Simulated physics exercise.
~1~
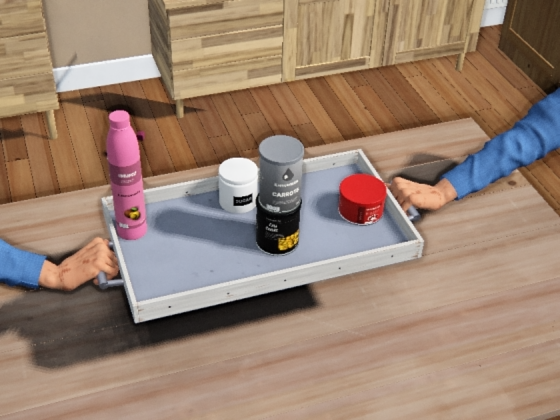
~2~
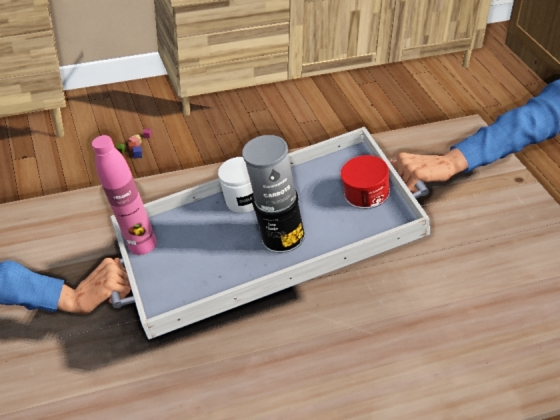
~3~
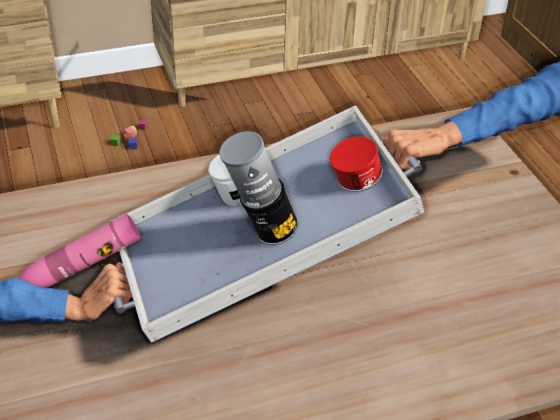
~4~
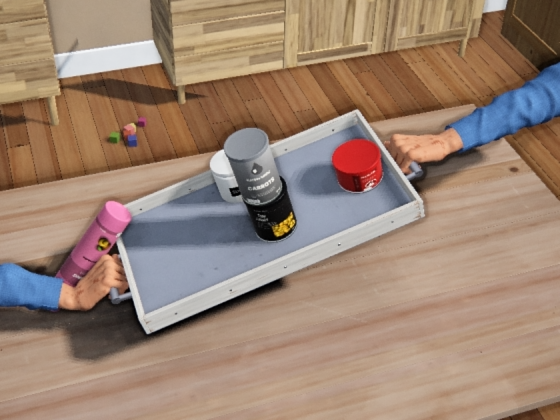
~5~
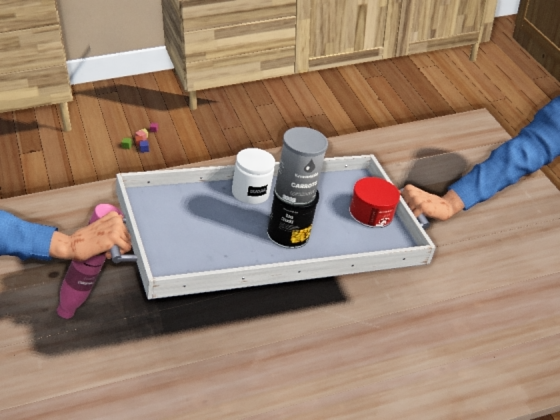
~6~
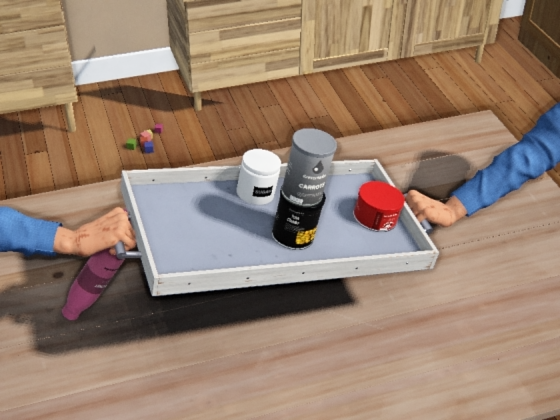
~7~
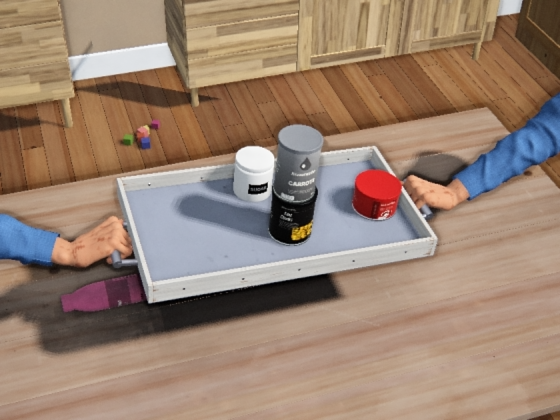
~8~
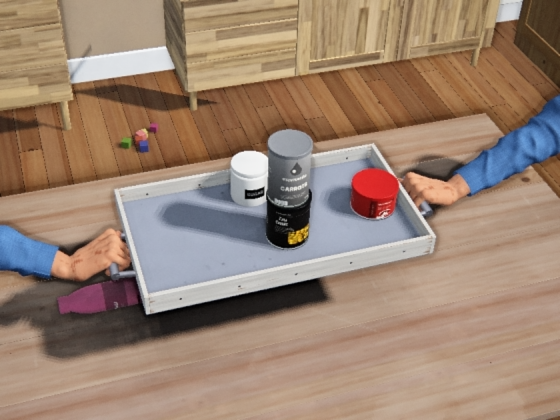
Above a wooden table, two hands tilt a white-rimmed tray down to the left, and a pink bottle topples over that edge, then the tray swings the other way and levels. The bottle ends lying on the table, while the stacked tins, white jar and red tub remain aboard.
